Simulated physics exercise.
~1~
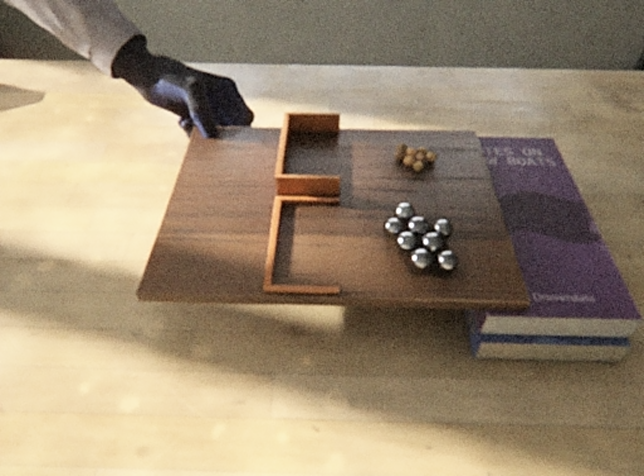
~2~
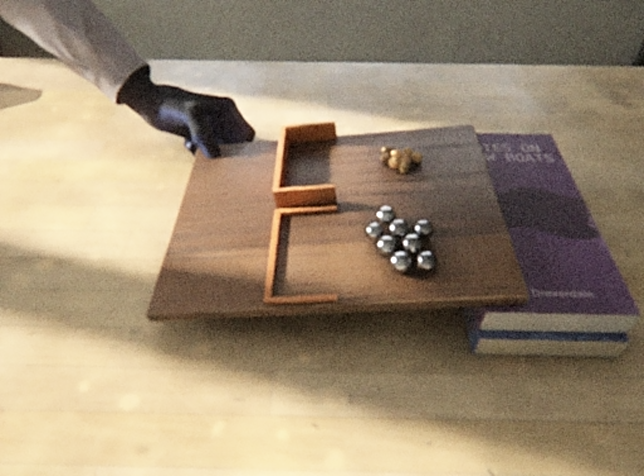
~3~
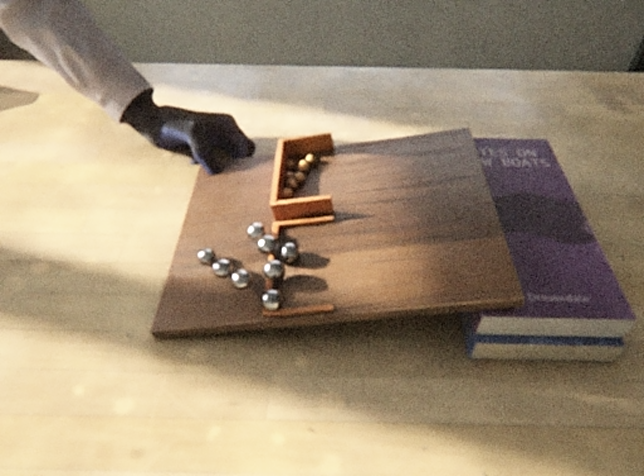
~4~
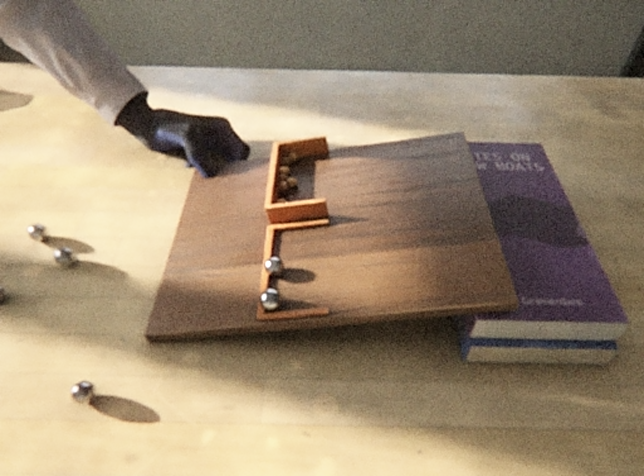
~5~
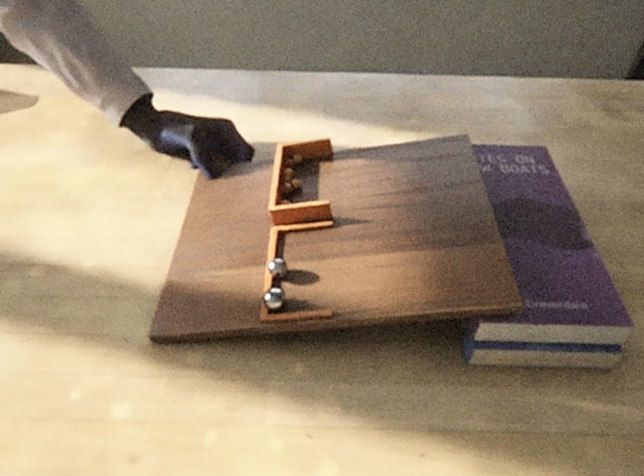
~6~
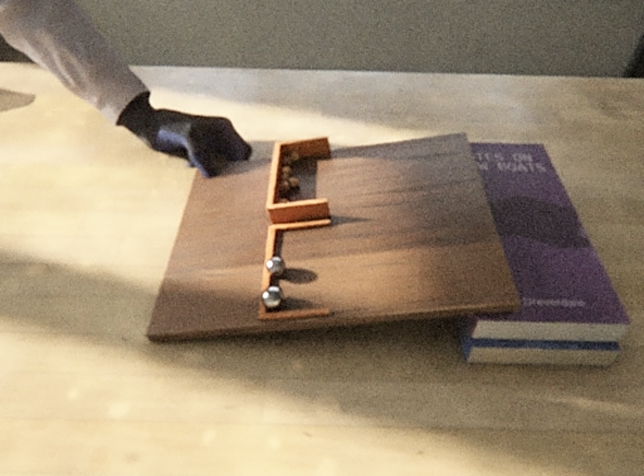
A dark-gloved hand in a pale sleeve holds the left end of a brown wooden board on a light wood table, seen from above at a slight sway. The board's right side rests on a thick purple book, and two orange fences stand left of a front heap of silver balls and a smaller back heap of amber pieces. The hand lowers its end, and both heaps slide left down the slope. Most silver balls get past the front fence and roll away across the table. Finally, two silver balls remain at that fence, while the amber pieces sit gathered behind theirs.
